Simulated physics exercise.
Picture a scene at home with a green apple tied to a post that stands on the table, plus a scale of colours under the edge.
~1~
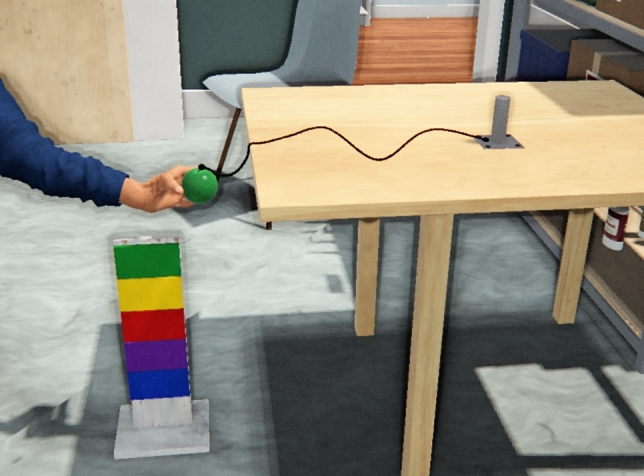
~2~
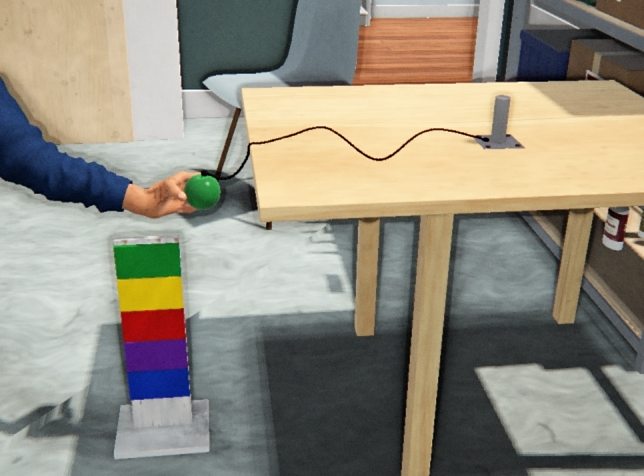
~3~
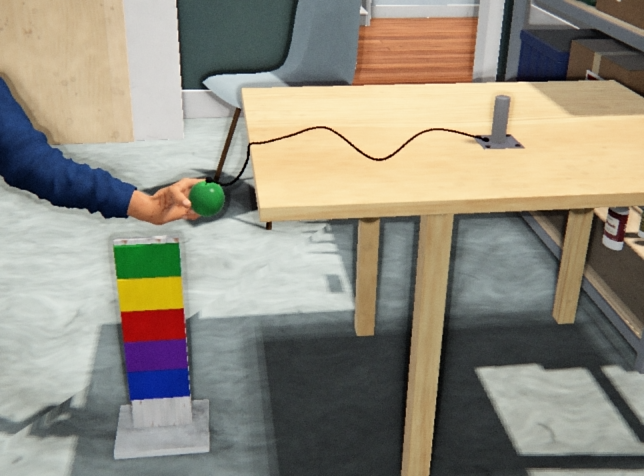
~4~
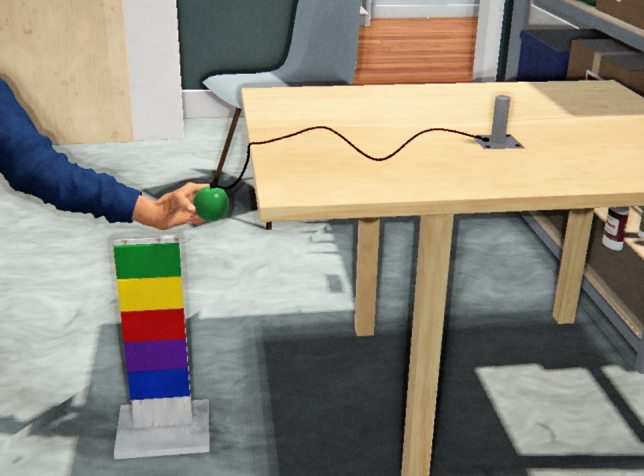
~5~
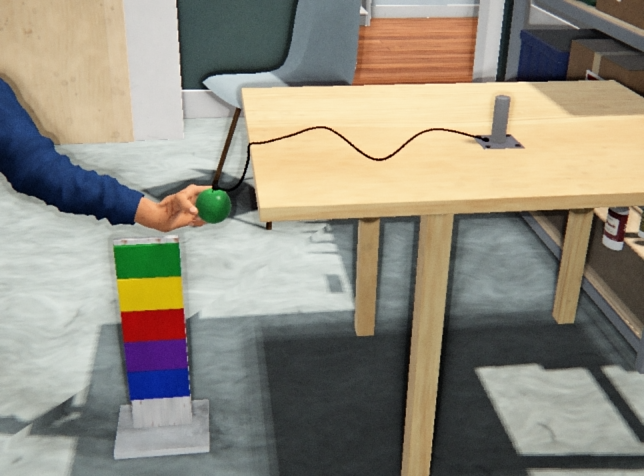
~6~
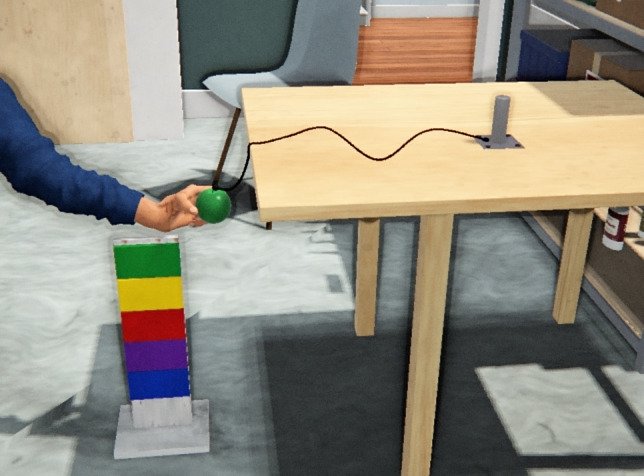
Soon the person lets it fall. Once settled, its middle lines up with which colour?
It lines up with the purple band.
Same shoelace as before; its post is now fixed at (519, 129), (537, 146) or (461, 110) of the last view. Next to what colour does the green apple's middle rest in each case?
In turn, red, then red, then purple.
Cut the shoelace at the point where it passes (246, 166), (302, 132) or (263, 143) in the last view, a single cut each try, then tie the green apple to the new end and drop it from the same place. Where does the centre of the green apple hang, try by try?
Approximate pixels, cut by cut: (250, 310); (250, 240); (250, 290).
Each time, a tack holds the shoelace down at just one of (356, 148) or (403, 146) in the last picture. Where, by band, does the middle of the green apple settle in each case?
Yellow, then red.
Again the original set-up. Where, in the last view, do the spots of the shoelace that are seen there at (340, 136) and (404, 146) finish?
Roughly (250, 169) for the first and (363, 145) for the second.
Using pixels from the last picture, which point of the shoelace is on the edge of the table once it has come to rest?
Check around (347, 141) - that's where it is.
Soon after, apple near (233, 338); level with purple.
After that, apple near (268, 348); level with purple.
In the end, apple near (257, 350); level with purple. Its middle rests at the purple band.
